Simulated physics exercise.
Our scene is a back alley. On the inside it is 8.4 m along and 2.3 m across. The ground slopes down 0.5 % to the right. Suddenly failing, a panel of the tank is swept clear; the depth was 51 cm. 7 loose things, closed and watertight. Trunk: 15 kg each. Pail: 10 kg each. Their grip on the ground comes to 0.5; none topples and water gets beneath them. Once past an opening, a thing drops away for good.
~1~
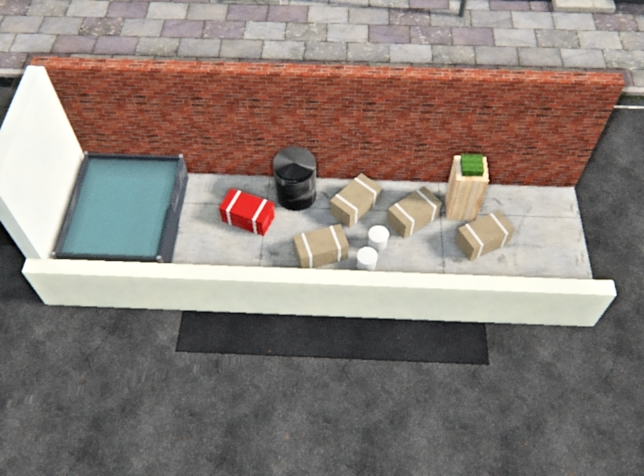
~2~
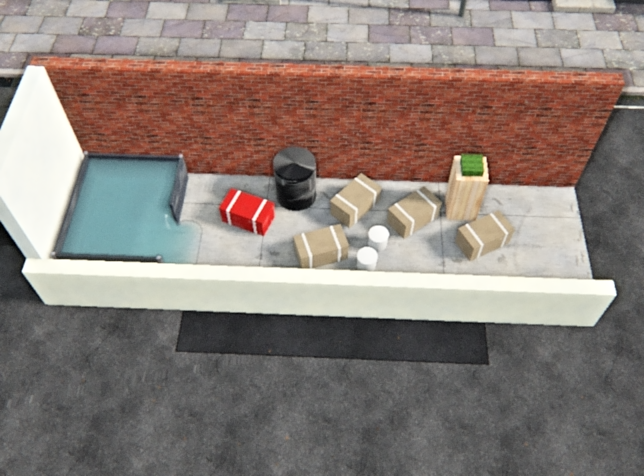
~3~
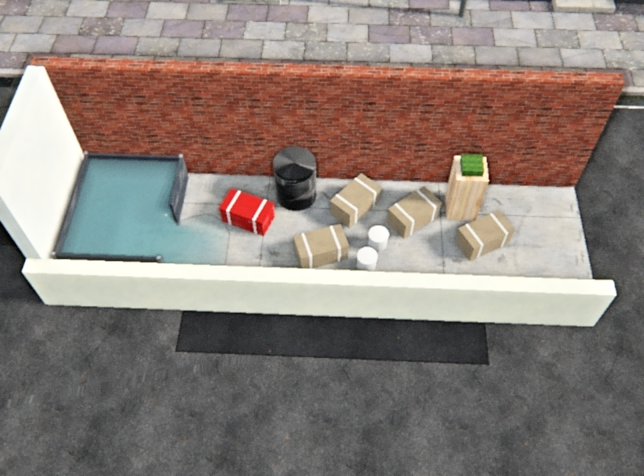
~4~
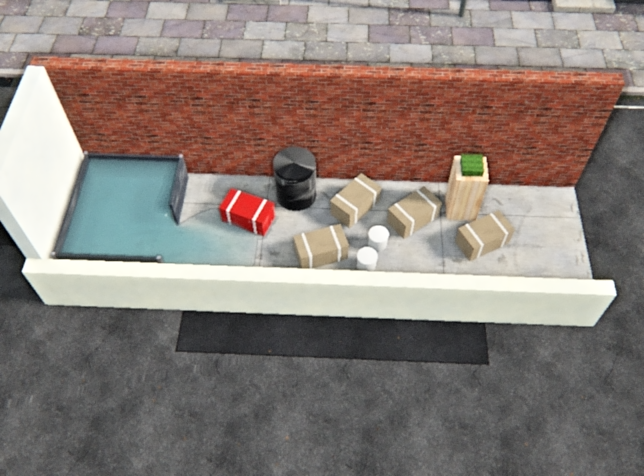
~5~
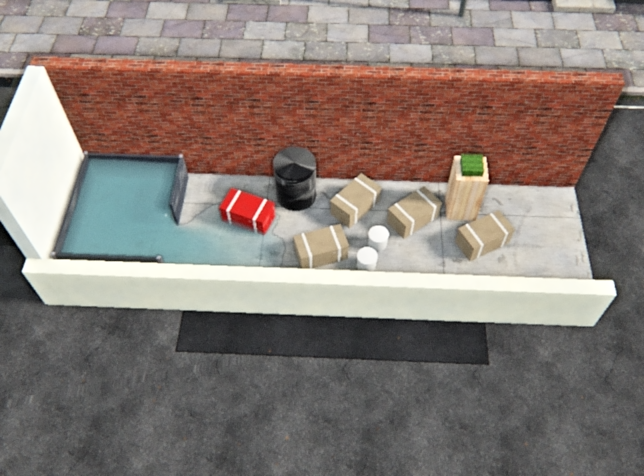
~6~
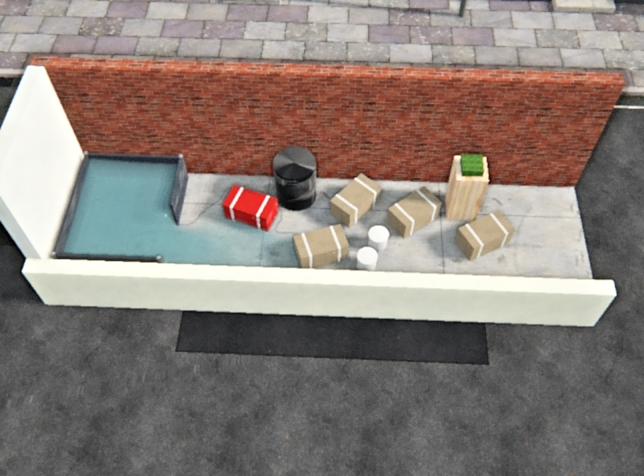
A long red brick wall backs a narrow paved alley with low white walls, seen from high above by a still camera. A tank of teal water fills the left end, with a red trunk, a dark barrel, four tan boxes, two white cylinders and a green-topped wooden stand to its right. The tank's right side opens, water spreads rightward across the paving, and the trunk shifts slightly.
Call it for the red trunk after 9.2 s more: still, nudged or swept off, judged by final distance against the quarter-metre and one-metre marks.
Nudged.
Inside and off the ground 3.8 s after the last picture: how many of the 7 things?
At that time, 3.
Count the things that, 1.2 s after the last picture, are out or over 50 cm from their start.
The count is 3.
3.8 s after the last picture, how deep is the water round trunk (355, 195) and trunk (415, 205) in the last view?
Around 11 cm and 11 cm.
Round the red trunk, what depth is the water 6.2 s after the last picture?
Depth approx. 3 cm.
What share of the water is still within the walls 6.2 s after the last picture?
Around 66 per cent of the water is still in there.
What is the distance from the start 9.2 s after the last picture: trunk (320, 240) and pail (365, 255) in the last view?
Log: Item 1 gone out; item 2 washed out.
Then, 1.2 s after the last picture the red trunk is near (262, 182), 0.6 m from its start, aground; 0 of 7 are out; 1 afloat.
Then, 3.8 s after the last picture the red trunk is near (246, 187), 0.4 m from its start, aground; 2 of 7 are out; 3 afloat.
Then, 6.2 s after the last picture the red trunk is near (243, 187), 0.4 m from its start, aground; 4 of 7 are out; 2 afloat.
Then, 9.2 s after the last picture the red trunk is near (243, 187), 0.4 m from its start, aground; 6 of 7 are out; 0 afloat.
